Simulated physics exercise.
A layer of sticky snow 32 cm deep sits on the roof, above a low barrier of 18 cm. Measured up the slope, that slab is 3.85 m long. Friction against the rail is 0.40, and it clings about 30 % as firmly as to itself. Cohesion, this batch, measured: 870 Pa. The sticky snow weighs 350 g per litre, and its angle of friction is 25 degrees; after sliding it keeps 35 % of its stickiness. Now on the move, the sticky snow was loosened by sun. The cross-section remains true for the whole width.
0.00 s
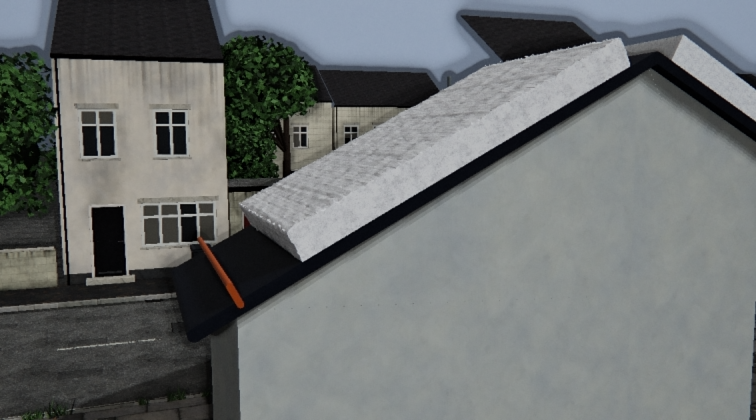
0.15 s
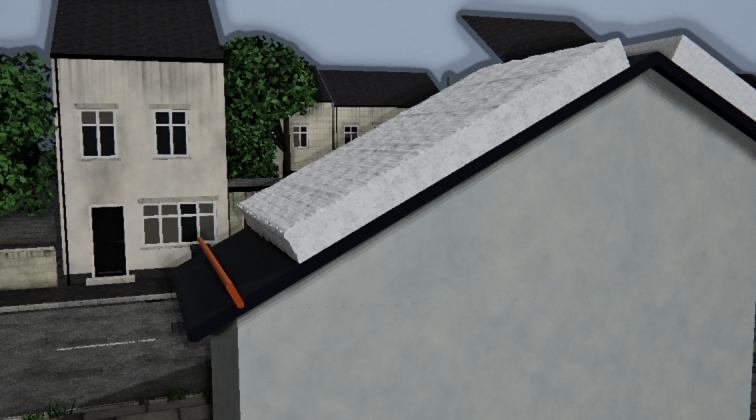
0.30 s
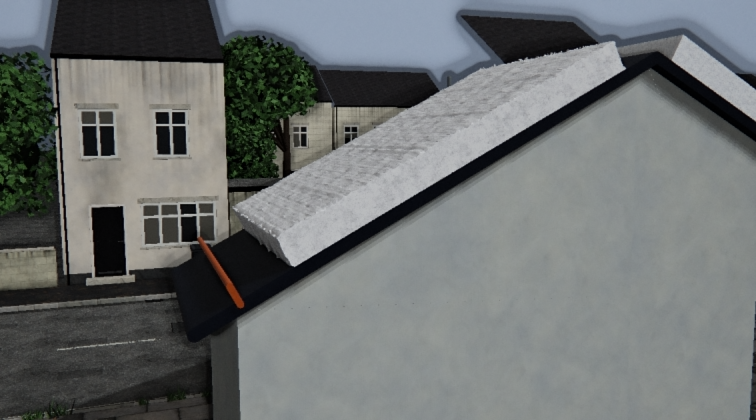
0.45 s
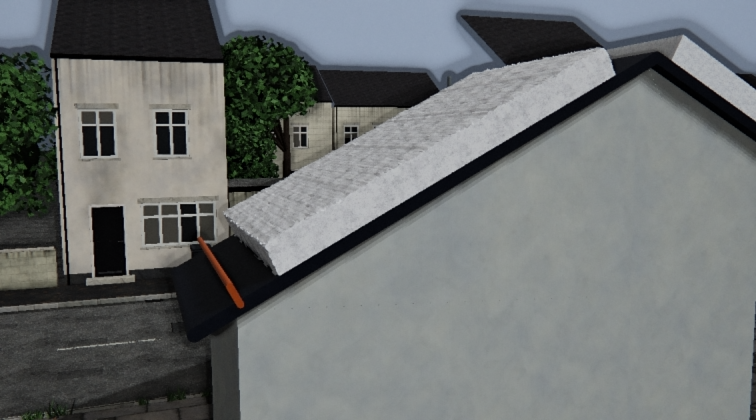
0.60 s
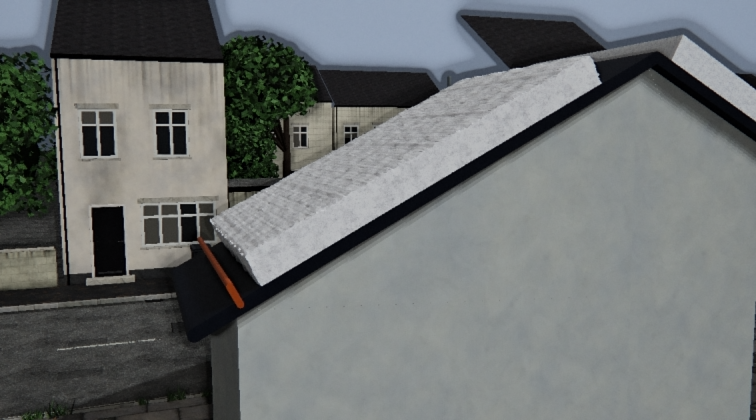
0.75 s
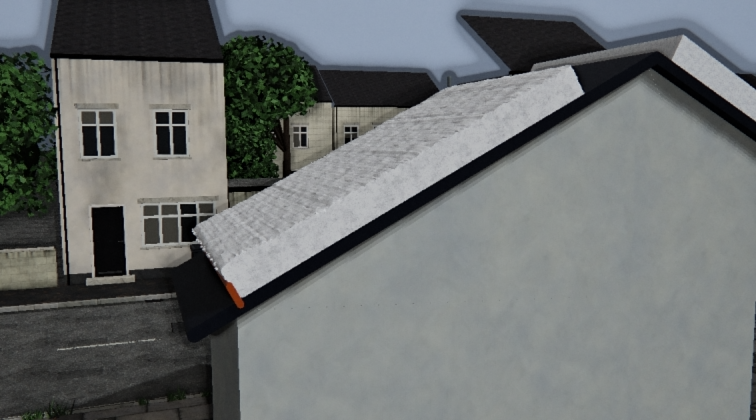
A thick slab of white snow slides down the dark roof to the low orange rail.
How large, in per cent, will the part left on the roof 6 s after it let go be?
My estimate is about 60 per cent.
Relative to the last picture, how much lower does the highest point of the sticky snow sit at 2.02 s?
Roughly 0.8 metres.
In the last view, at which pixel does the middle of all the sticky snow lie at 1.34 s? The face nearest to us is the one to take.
(332, 221).
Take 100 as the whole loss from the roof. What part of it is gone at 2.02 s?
It comes to about 70 percent.
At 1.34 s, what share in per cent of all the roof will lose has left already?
Near 20 in a hundred.
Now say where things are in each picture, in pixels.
Foremost bit of the sticky snow at (288, 236), in the first picture.
Foremost bit of the sticky snow at (285, 237), its middle shifted 2.3 cm, in the second picture.
Foremost bit of the sticky snow at (278, 241), its middle shifted 9.5 cm, in the third picture.
Foremost bit of the sticky snow at (265, 249), its middle shifted 22 cm, in the fourth picture.
Foremost bit of the sticky snow at (246, 260), its middle shifted 40 cm, in the fifth picture.
Foremost bit of the sticky snow at (221, 274), its middle shifted 63 cm, 2 % of it past the rail, in one piece, in the sixth picture.
After 1.34 s, 91 % of the snow is on the roof.
After 2.02 s, 70 % of the snow is on the roof.
After 2.71 s, 61 % of the snow is on the roof.
After 3.40 s, 60 % of the snow is on the roof.
After 6.00 s, 60 % of the snow is on the roof.
